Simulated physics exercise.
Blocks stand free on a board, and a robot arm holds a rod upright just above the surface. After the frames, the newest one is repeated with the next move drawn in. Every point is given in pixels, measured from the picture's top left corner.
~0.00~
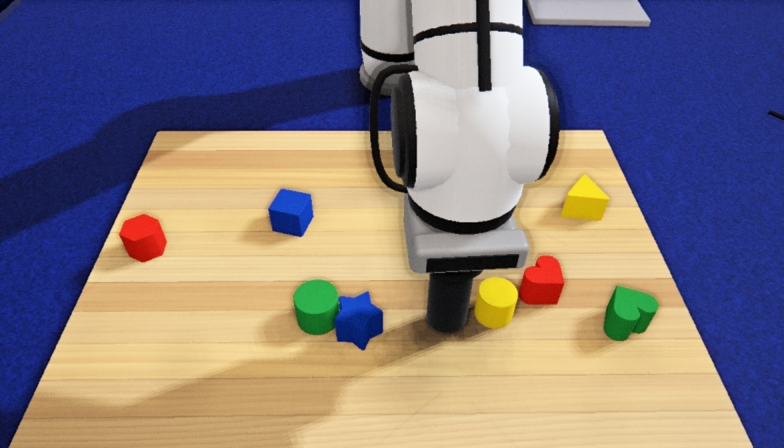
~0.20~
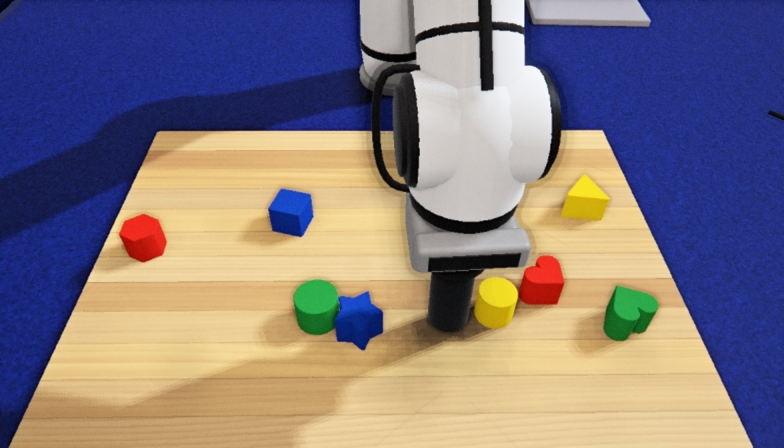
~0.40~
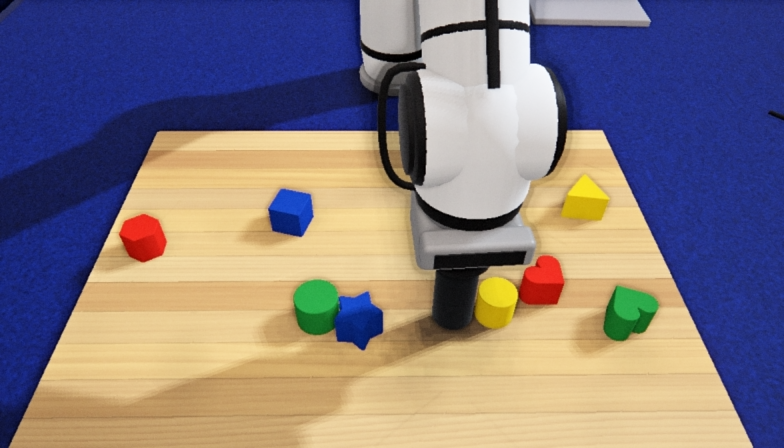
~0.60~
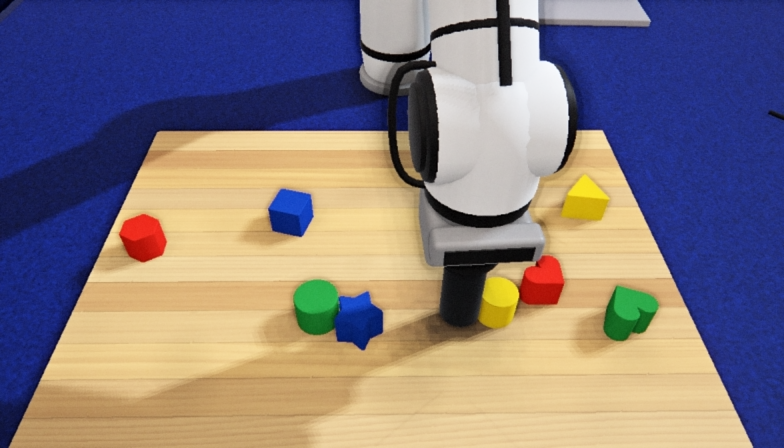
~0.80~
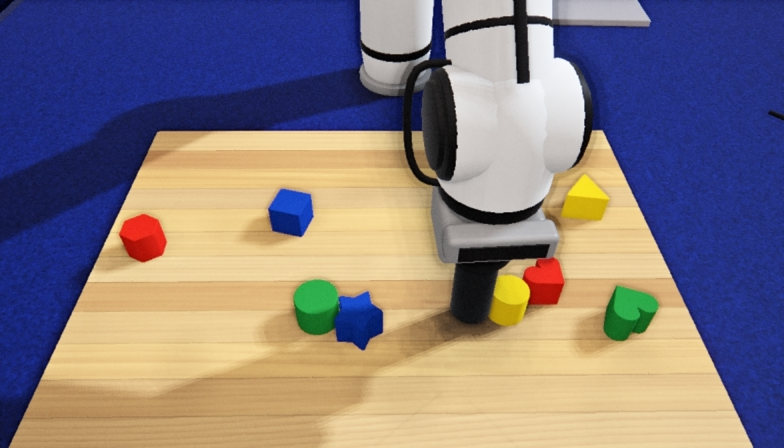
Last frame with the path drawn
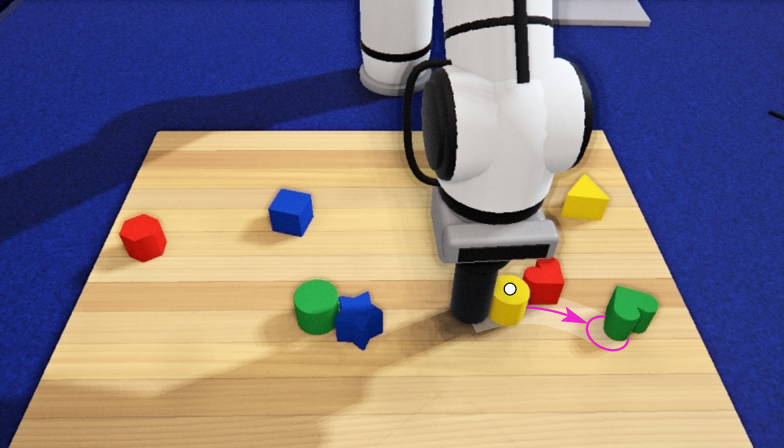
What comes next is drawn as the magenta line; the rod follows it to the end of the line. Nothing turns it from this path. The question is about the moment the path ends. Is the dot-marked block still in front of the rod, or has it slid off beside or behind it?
The rod moves past it.
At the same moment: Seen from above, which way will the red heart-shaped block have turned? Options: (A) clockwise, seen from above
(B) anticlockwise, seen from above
My answer is option B.
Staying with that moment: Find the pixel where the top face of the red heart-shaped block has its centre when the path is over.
My prediction: (584, 258).
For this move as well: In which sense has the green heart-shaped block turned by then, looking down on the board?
Viewed from overhead, the green heart-shaped block winds up turned clockwise.
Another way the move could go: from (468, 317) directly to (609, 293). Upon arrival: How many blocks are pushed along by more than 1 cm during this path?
My guess is at least three.
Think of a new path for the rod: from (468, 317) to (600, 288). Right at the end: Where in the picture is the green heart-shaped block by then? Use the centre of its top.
Around pixel (663, 317).
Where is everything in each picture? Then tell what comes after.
The first frame shows rod tip at (446, 317); block tops, yellow circle at (498, 291); red heart-shaped block at (546, 271); green heart-shaped block at (633, 302).
The second frame shows rod at (448, 316); blocks unchanged.
The third frame shows rod at (452, 314); blocks unchanged.
The fourth frame shows rod at (459, 311); blocks unchanged.
The fifth frame shows rod at (470, 309); yellow circle at (510, 289); red heart-shaped block at (546, 271); green heart-shaped block at (633, 302).
Path on the board, from (468, 317) by way of (513, 308) and (560, 313) to (607, 333); the dot is on the yellow circle.
What follows on the original path. One third of the way, rod at (517, 299); yellow circle at (560, 286); red heart-shaped block at (575, 261), turned 60° anticlockwise.
Two thirds of the way, rod at (565, 305); yellow circle at (608, 289); red heart-shaped block at (584, 258), turned 105° anticlockwise; green heart-shaped block at (647, 305), turned 20° clockwise.
At the end, rod at (612, 324); yellow circle at (639, 290); red heart-shaped block at (584, 258), turned 105° anticlockwise; green heart-shaped block at (676, 312), turned 30° clockwise.
